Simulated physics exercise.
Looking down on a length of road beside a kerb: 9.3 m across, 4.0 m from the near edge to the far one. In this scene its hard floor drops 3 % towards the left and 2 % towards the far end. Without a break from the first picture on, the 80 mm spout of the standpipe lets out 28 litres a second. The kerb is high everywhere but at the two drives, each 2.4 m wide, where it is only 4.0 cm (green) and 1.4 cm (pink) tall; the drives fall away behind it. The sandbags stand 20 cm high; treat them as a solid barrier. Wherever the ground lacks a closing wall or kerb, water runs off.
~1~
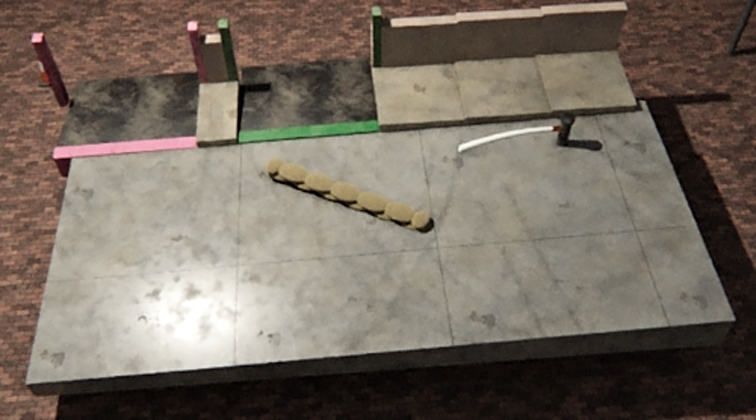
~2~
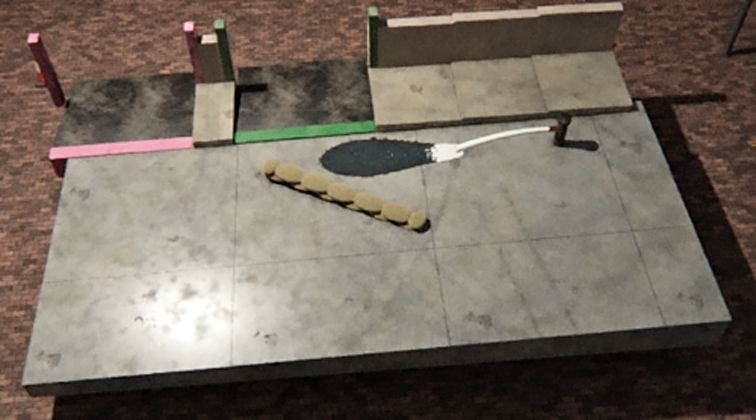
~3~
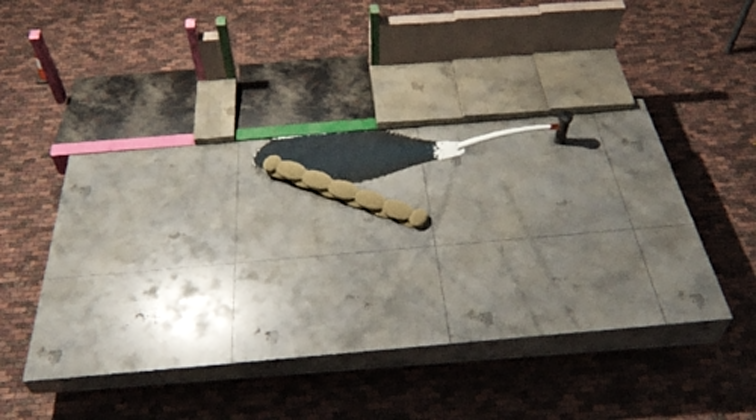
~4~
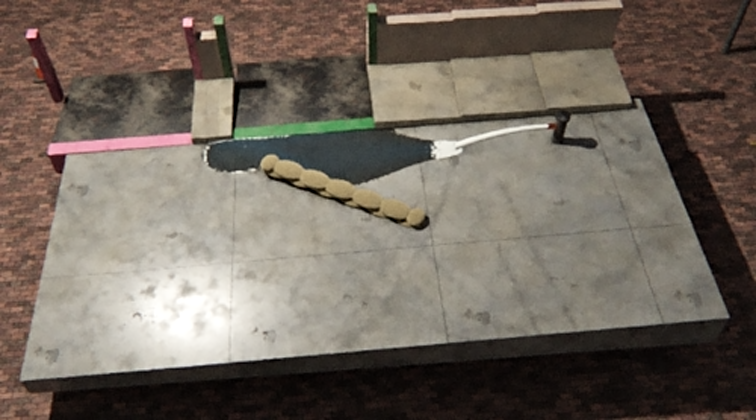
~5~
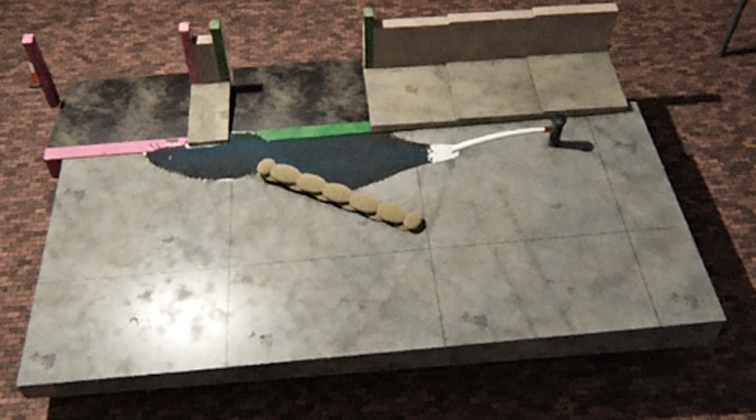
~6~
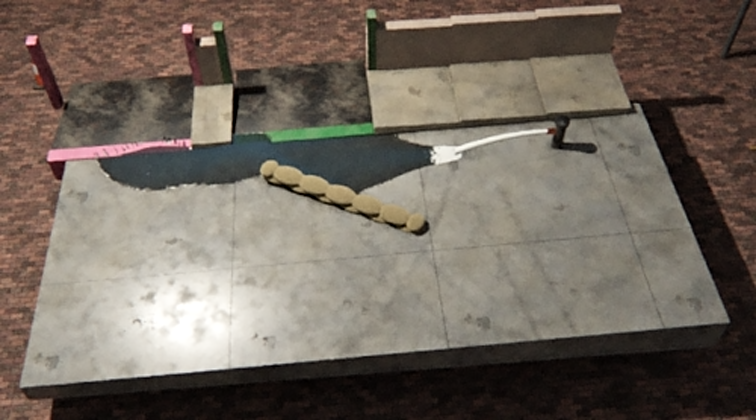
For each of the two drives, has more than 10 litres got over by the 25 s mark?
By 25 s: The green driveway has had more than 10 litres over; the pink driveway has had more than 10 litres over.
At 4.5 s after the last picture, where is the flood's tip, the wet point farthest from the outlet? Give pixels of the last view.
Roughly at (69, 226).
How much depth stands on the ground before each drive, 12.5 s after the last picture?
So green stands at 4.0 cm, while pink stands at 2.5 cm.
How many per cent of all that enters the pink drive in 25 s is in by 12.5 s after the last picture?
About 55 per cent.
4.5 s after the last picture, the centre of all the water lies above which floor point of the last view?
I'd put it around (246, 169).
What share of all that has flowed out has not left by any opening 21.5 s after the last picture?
20 %.
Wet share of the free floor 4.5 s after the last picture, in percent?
About 15 percent.
Then, 1.5 s after the last picture water covers 15 % of the floor and is deepest (7 cm) near (298, 172); green driveway 3.8 cm at the lowered kerb, 8 L in, pink driveway 2.4 cm at the lowered kerb, 1 L in.
Then, 4.5 s after the last picture water covers 15 % of the floor and is deepest (7 cm) near (298, 172); green driveway 3.8 cm at the lowered kerb, 21 L in, pink driveway 2.4 cm at the lowered kerb, 8 L in.
Then, 8.5 s after the last picture water covers 15 % of the floor and is deepest (7 cm) near (298, 172); green driveway 3.8 cm at the lowered kerb, 38 L in, pink driveway 2.4 cm at the lowered kerb, 17 L in.
Then, 12.5 s after the last picture water covers 15 % of the floor and is deepest (7 cm) near (287, 173); green driveway 3.8 cm at the lowered kerb, 55 L in, pink driveway 2.4 cm at the lowered kerb, 26 L in.
Then, 21.5 s after the last picture water covers 15 % of the floor and is deepest (7 cm) near (287, 173); green driveway 3.8 cm at the lowered kerb, 94 L in, pink driveway 2.4 cm at the lowered kerb, 46 L in.
